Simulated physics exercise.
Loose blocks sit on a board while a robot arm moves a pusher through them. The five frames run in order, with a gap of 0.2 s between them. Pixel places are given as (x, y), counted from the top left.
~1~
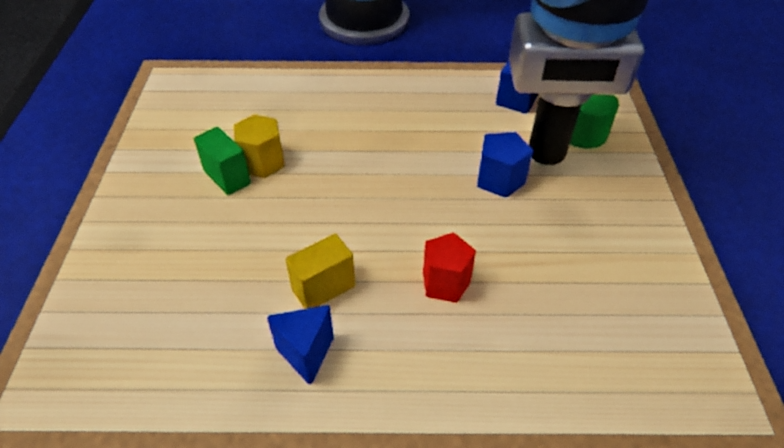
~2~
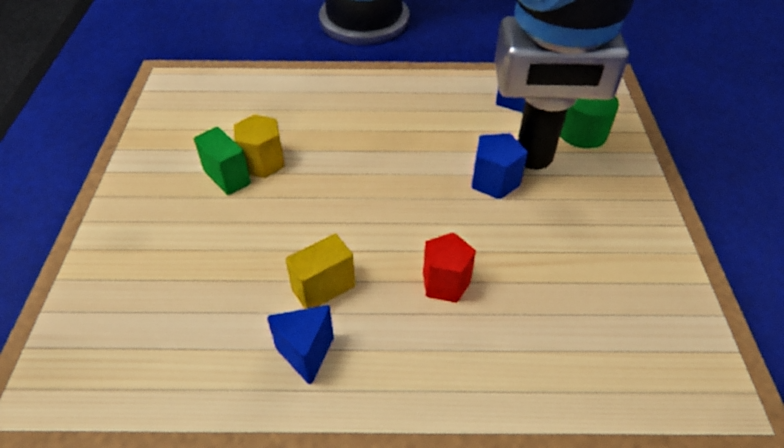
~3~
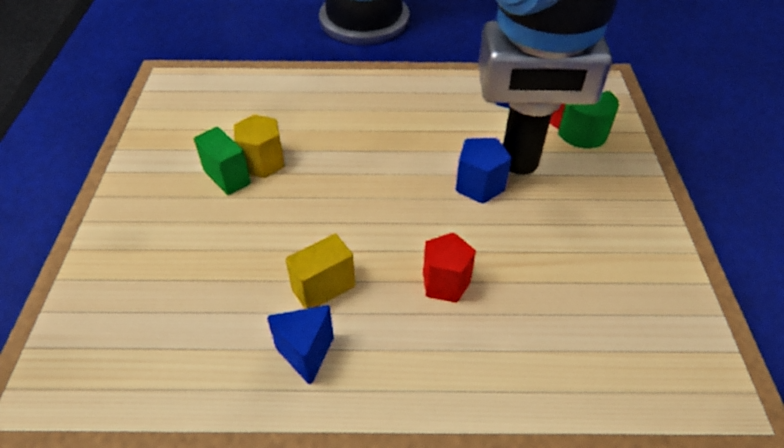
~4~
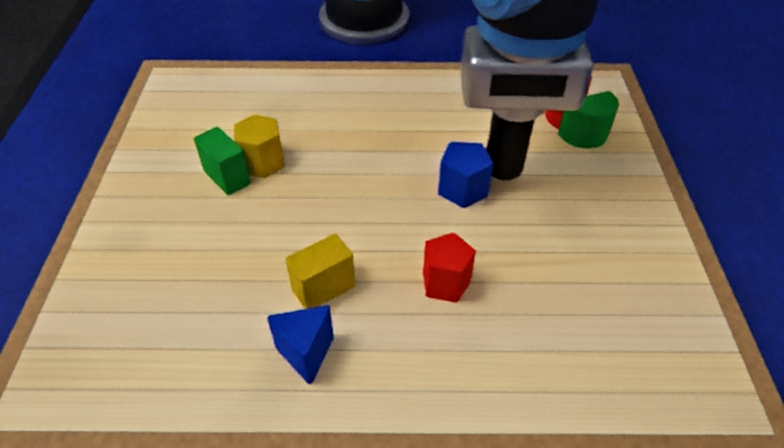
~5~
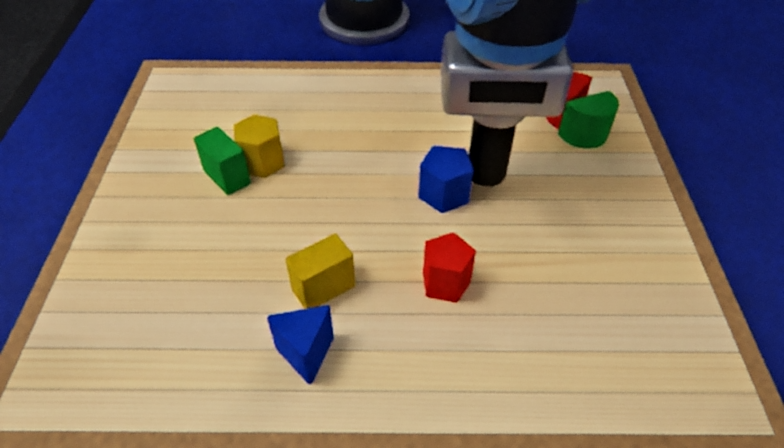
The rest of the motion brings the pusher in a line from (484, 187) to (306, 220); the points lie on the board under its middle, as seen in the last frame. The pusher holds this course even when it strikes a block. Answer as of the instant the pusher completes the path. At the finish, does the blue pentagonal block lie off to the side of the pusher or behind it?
I believe not.
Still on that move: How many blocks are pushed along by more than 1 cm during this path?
This push will displace one block.
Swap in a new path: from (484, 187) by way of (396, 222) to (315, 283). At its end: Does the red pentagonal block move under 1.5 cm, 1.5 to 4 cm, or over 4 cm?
Below 1.5 cm.
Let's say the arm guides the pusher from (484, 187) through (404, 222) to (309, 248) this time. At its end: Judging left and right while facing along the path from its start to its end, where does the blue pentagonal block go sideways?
That's a shift to the right.
The first path, step by step. One third of the way, pusher (426, 185); blue pentagonal block (384, 173).
Two thirds of the way, pusher (366, 196); blue pentagonal block (321, 186).
At the end, pusher (304, 208); yellow rectangle in place; blue pentagonal block (256, 199).
